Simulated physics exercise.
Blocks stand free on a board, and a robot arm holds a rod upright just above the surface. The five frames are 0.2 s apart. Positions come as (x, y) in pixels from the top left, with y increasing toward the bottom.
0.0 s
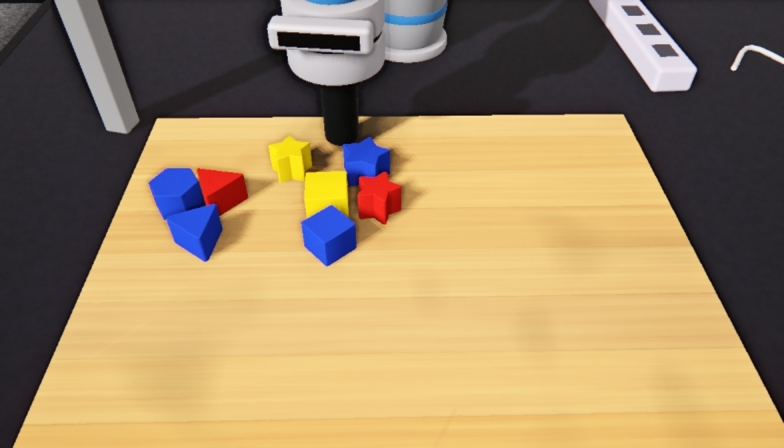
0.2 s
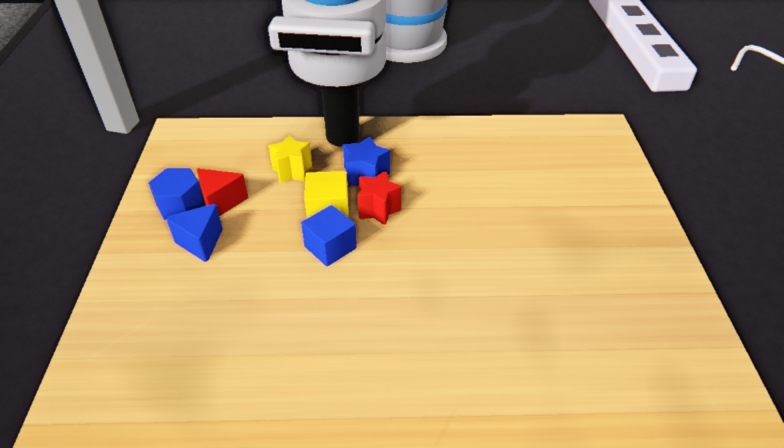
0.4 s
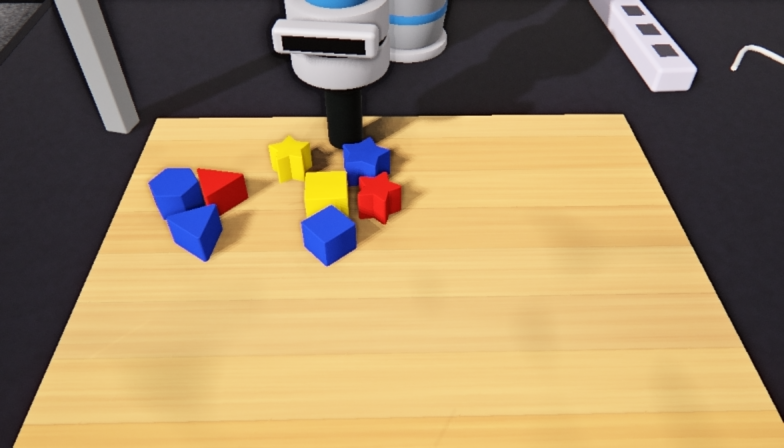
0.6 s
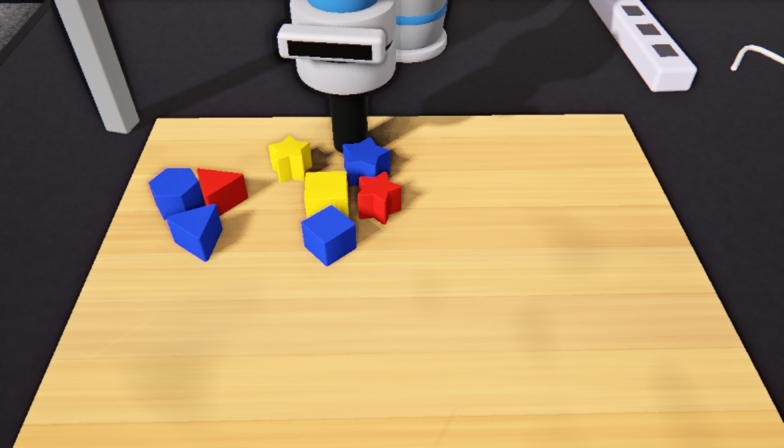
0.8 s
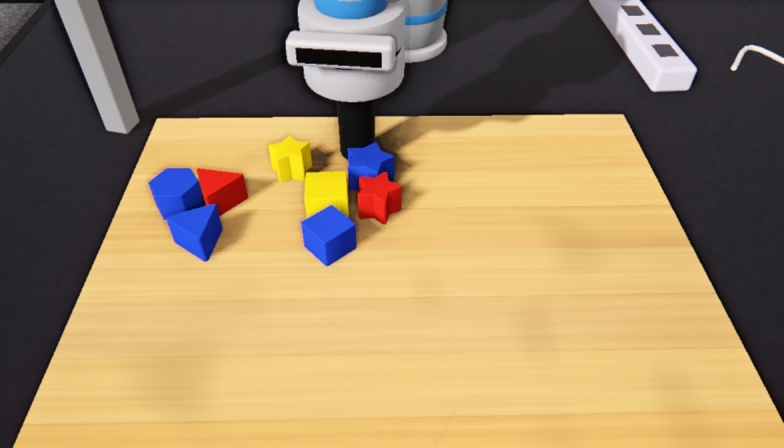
A robot arm holding a black rod barely moves at first above the back of a wooden board, near scattered blue, red and yellow blocks. It then shifts slightly right and toward the viewer, and the rod nudges the blue star a little, while the other blocks stay still.
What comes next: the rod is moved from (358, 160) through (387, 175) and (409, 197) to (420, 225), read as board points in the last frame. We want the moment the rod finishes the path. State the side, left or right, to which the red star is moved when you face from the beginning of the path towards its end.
The answer is right: Facing from the path's start to its end, that's where the red star shifts.
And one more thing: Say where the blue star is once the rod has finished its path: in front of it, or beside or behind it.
I'd say it is still being pushed.
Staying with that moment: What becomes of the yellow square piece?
At the end of the path, the yellow square piece remains in its old spot.
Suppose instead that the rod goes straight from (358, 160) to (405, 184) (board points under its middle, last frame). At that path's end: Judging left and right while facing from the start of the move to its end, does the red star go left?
No.
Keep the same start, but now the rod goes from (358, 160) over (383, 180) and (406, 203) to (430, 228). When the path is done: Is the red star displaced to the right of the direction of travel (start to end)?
Short answer: Yes.
On the path given first. One third of the way, rod (388, 168); blue star (391, 175), turned 15° clockwise; red star (384, 200), turned 45° clockwise.
Two thirds of the way, rod (409, 190); blue star (404, 198), turned 30° clockwise; red star (382, 222), turned 70° clockwise.
At the end, rod (420, 217); yellow star unmoved; yellow square piece unmoved; blue star (408, 226), turned 40° clockwise; red star (370, 244), turned 105° clockwise.
